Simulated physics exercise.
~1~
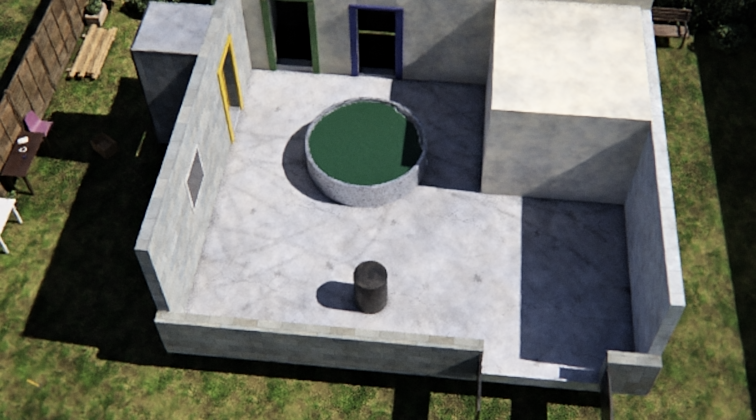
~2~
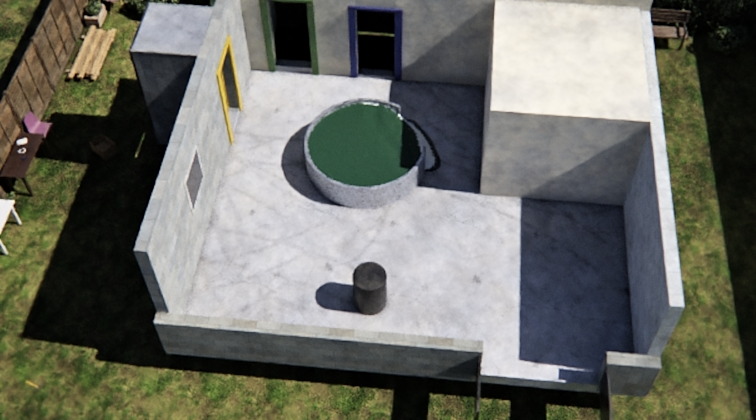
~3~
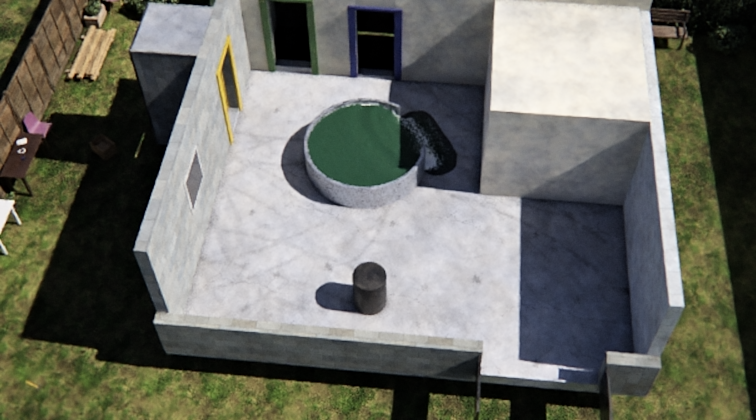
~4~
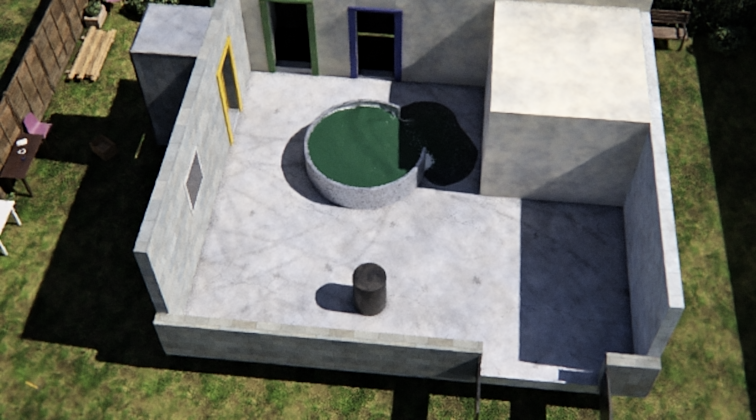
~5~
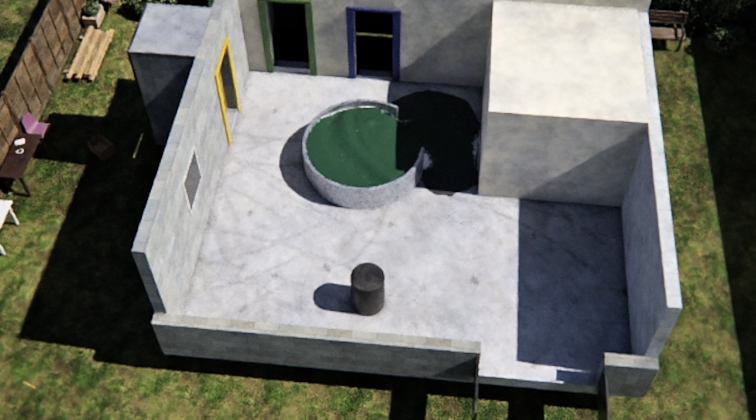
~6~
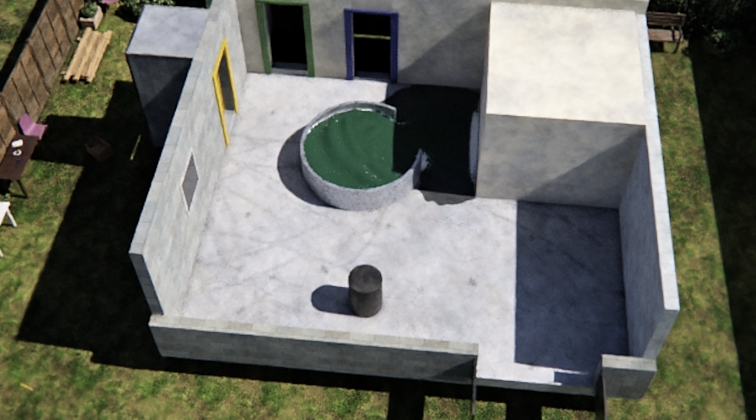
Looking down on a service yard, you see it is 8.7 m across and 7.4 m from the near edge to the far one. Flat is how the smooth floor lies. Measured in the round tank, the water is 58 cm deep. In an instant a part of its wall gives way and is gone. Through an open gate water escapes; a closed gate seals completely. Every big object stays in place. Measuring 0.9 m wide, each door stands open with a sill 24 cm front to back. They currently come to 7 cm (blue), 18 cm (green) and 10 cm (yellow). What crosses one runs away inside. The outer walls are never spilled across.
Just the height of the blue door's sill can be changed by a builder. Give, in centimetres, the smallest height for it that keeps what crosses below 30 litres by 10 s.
Close to 7 cm is just enough.
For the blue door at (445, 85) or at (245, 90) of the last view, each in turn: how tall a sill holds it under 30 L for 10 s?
Roughly 32 cm for the first and 17 cm for the second.
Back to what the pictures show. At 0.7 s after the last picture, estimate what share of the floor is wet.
Some 10 in a hundred.
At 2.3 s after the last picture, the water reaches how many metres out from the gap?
Around 4.4 m out.
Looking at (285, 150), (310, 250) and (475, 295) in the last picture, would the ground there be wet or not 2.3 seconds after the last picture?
I'd mark them spared by the flood, spared by the flood and touched by the flood, respectively.
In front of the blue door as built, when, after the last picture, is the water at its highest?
It peaks around 1.8 s.
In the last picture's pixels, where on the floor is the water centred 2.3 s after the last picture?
It lies near (400, 145) in the last picture.
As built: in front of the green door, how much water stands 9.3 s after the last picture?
Depth: Near 10.0 cm.
Then, 0.7 s after the last picture water covers 10 % of the floor, deepest (54 cm) near (479, 88); it has not reached the blue door.
Then, 2.3 s after the last picture water covers 35 % of the floor, deepest (36 cm) near (478, 94); 10 cm at the blue door, 2 litres in over its 7 cm sill.
Then, 9.3 s after the last picture water covers 85 % of the floor, deepest (12 cm) near (189, 283); 7 cm at the blue door, 27 litres in over its 7 cm sill.
At the blue door as built, the water peaked near 11 cm, 1.9 s after the last picture.
With a sill of 5.5 cm, 48 litres would have come in within the 10 s; with 7.5 cm, 22 litres. So under 30 litres takes about 7 cm.
